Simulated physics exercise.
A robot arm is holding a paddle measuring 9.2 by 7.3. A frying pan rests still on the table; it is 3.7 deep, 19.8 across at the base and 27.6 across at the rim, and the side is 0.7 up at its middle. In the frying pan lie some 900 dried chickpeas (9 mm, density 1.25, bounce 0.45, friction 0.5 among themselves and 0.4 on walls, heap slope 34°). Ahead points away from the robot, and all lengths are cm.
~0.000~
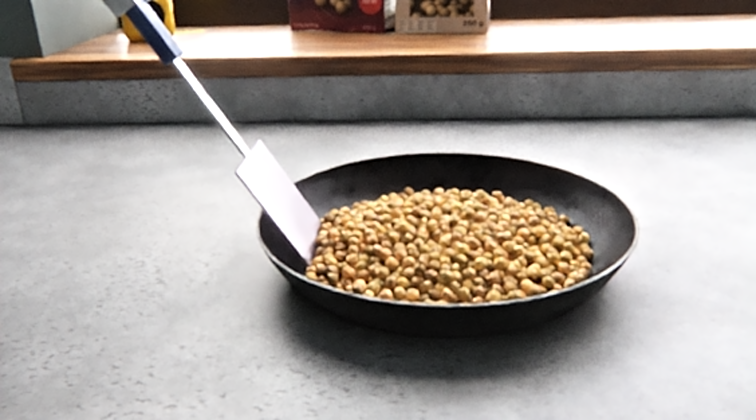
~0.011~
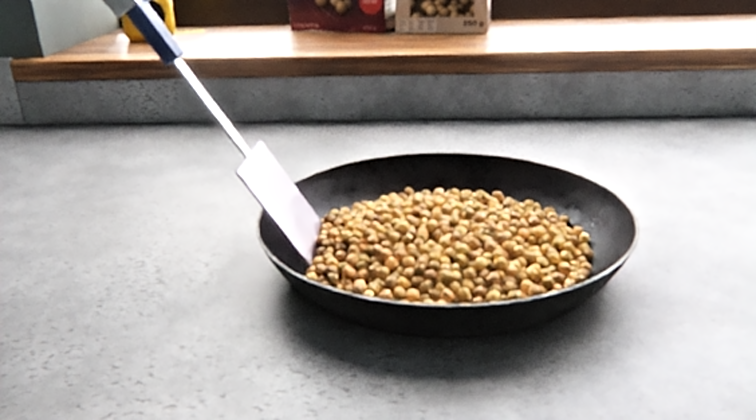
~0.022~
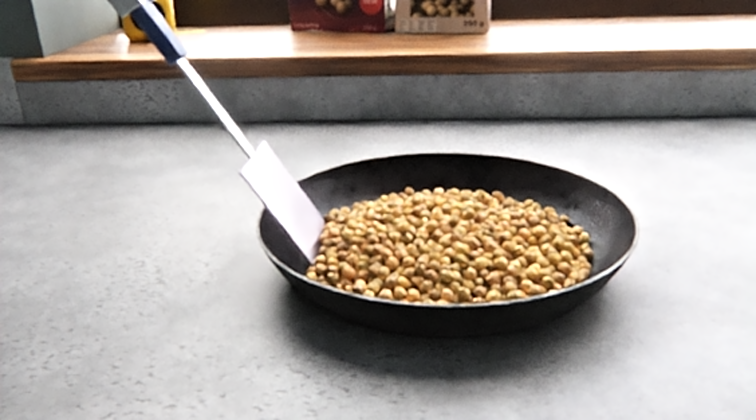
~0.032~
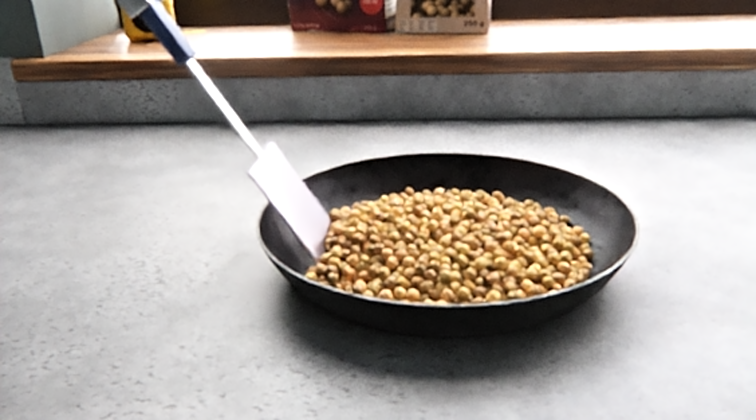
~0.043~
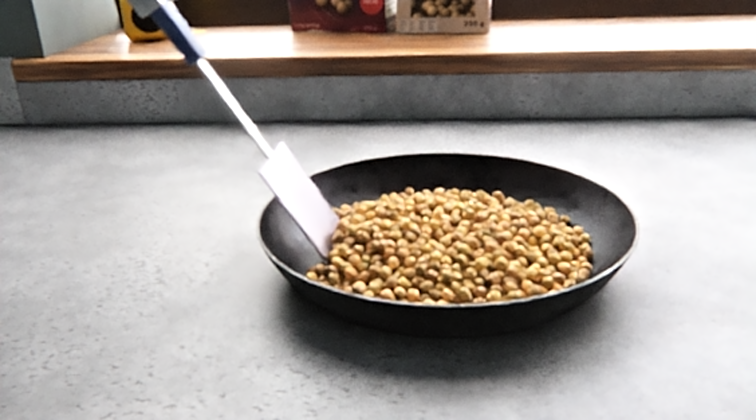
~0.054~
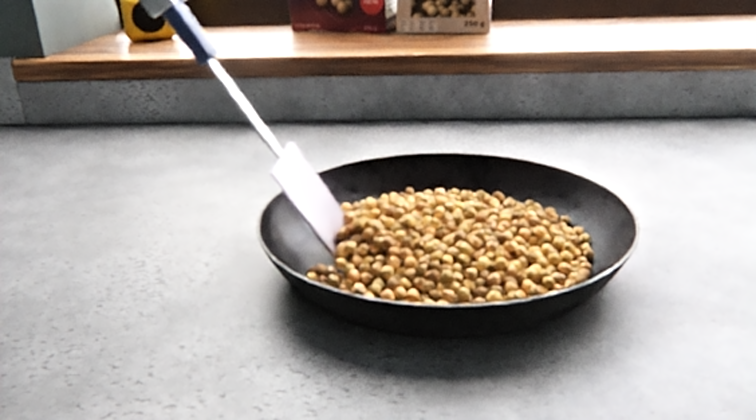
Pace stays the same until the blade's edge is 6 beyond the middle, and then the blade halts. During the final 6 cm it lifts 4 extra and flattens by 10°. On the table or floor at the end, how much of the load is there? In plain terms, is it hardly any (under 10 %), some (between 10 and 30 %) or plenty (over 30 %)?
Hardly any - under 10 %.
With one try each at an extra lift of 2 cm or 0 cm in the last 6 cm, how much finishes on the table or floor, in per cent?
About 0 and 0 per cent.
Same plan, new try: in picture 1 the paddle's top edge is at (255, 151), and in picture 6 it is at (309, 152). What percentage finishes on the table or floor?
Around 10 per cent finishes there.
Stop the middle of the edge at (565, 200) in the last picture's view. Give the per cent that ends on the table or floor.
The share ending on the table or floor is about 5 per cent.
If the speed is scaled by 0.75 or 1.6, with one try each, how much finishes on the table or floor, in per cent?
Roughly 0 % and roughly 10 %.
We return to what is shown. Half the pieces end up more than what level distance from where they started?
Some 3 centimetres.
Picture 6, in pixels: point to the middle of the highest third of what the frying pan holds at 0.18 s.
I'd say close to (490, 229).
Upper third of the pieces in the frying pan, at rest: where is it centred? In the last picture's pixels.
The centre sits close to (557, 231).
After 0.12 s, sloping 58°, highest piece 5 above the table; 900 in the frying pan.
After 0.18 s, sloping 54°, highest piece 6 above the table; 900 in the frying pan.
After 0.41 s, sloping 48°, highest piece 5 above the table; 888 in the frying pan, 12 on the table or floor.
After 1.46 s, sloping 48°, highest piece 4 above the table; 887 in the frying pan, 13 on the table or floor.
In the end, 887 in the frying pan, 13 on the table or floor. That is 1 % on the table or floor.
